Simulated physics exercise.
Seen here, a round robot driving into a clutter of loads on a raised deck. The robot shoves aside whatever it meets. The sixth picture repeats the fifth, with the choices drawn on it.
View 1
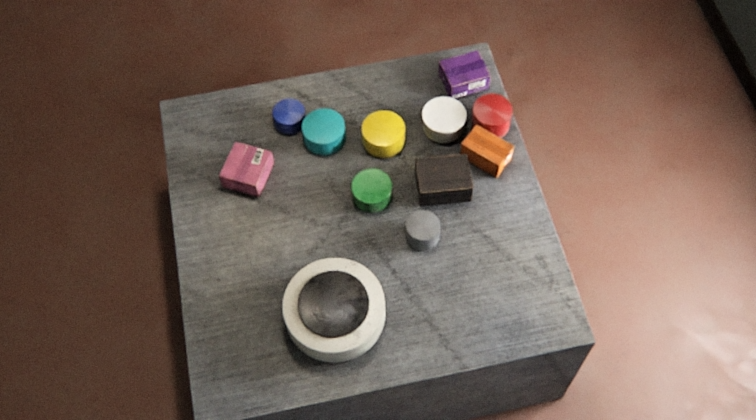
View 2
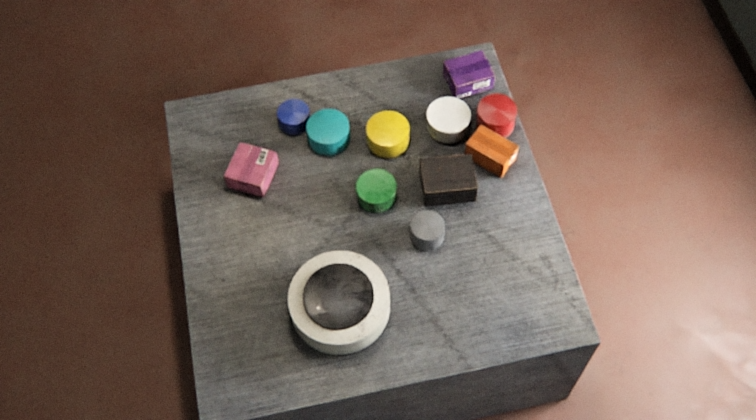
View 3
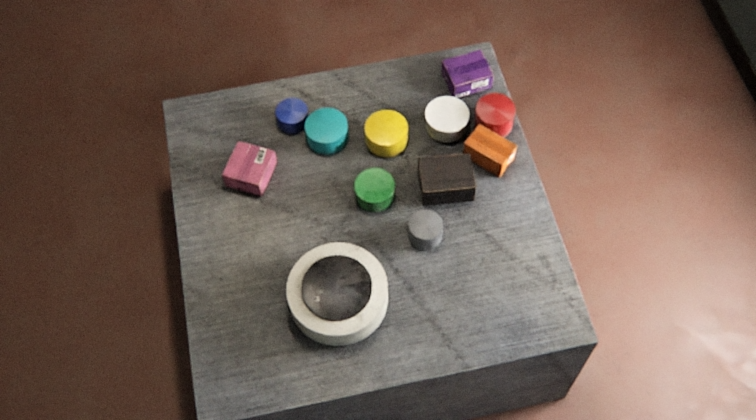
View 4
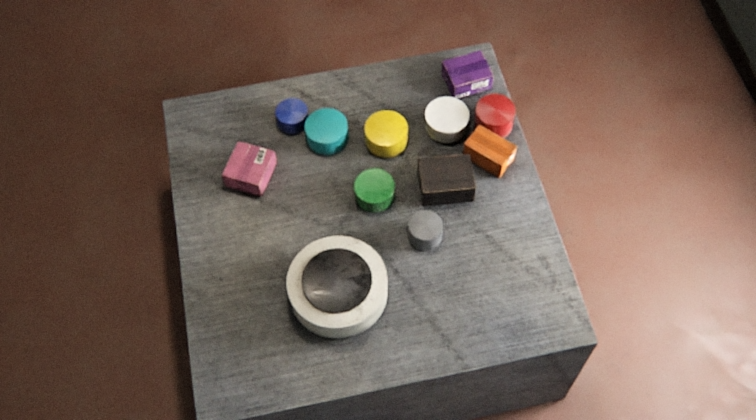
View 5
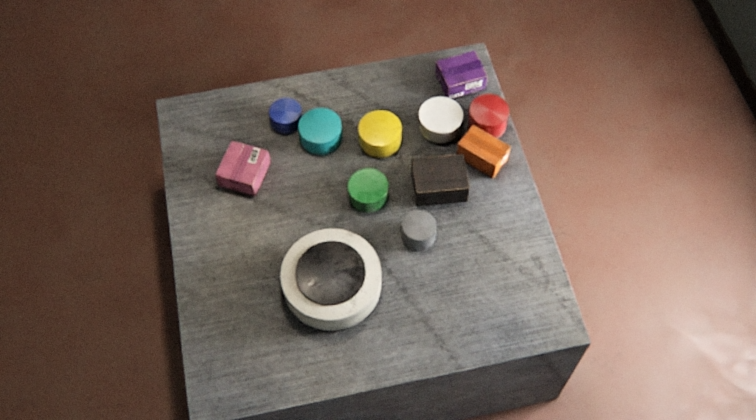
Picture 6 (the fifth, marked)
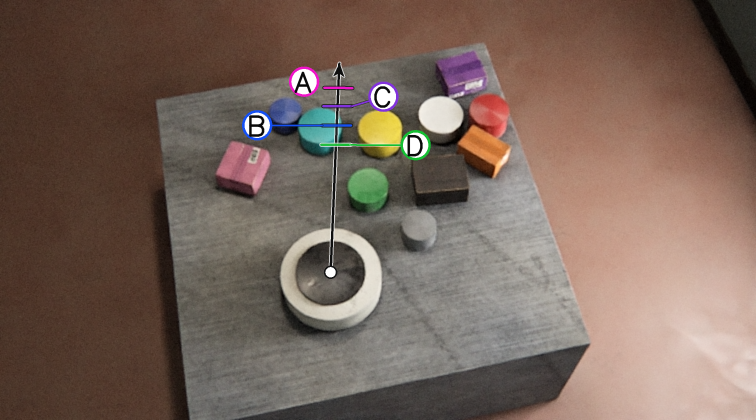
A round white robot with a dark domed centre sits near the front of a grey, wood-grained raised deck, seen from high above against a reddish-brown floor. Beyond it are blue, turquoise, yellow, white, red, green and grey round containers, with a pink parcel at left and black, orange and purple boxes at right. The robot creeps slightly away from the front edge toward them, touching nothing, while the camera shifts faintly sideways.
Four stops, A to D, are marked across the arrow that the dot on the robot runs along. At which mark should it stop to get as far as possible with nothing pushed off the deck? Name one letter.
C.
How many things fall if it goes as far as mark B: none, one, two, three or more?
By then, none.
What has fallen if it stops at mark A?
The turquoise canister.
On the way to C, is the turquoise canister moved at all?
Yes.
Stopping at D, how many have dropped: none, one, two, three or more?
The count is none.
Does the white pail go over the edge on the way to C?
By then, no.
On the marked copy, A at (338, 88); B at (337, 126); C at (338, 106); D at (336, 145); the arrow from (331, 272) to (339, 64); the white dot at (331, 272).
With C. Early on, robot (334, 215); green pail (378, 172); red canister (488, 118).
Further on, robot (337, 156); blue canister (281, 113); turquoise canister (317, 107).
At the end, robot (339, 115); turquoise canister (308, 73); blue canister (279, 112); nothing has fallen.
As for the rest, A drops the turquoise canister; B is safe but short; D is safe but short.
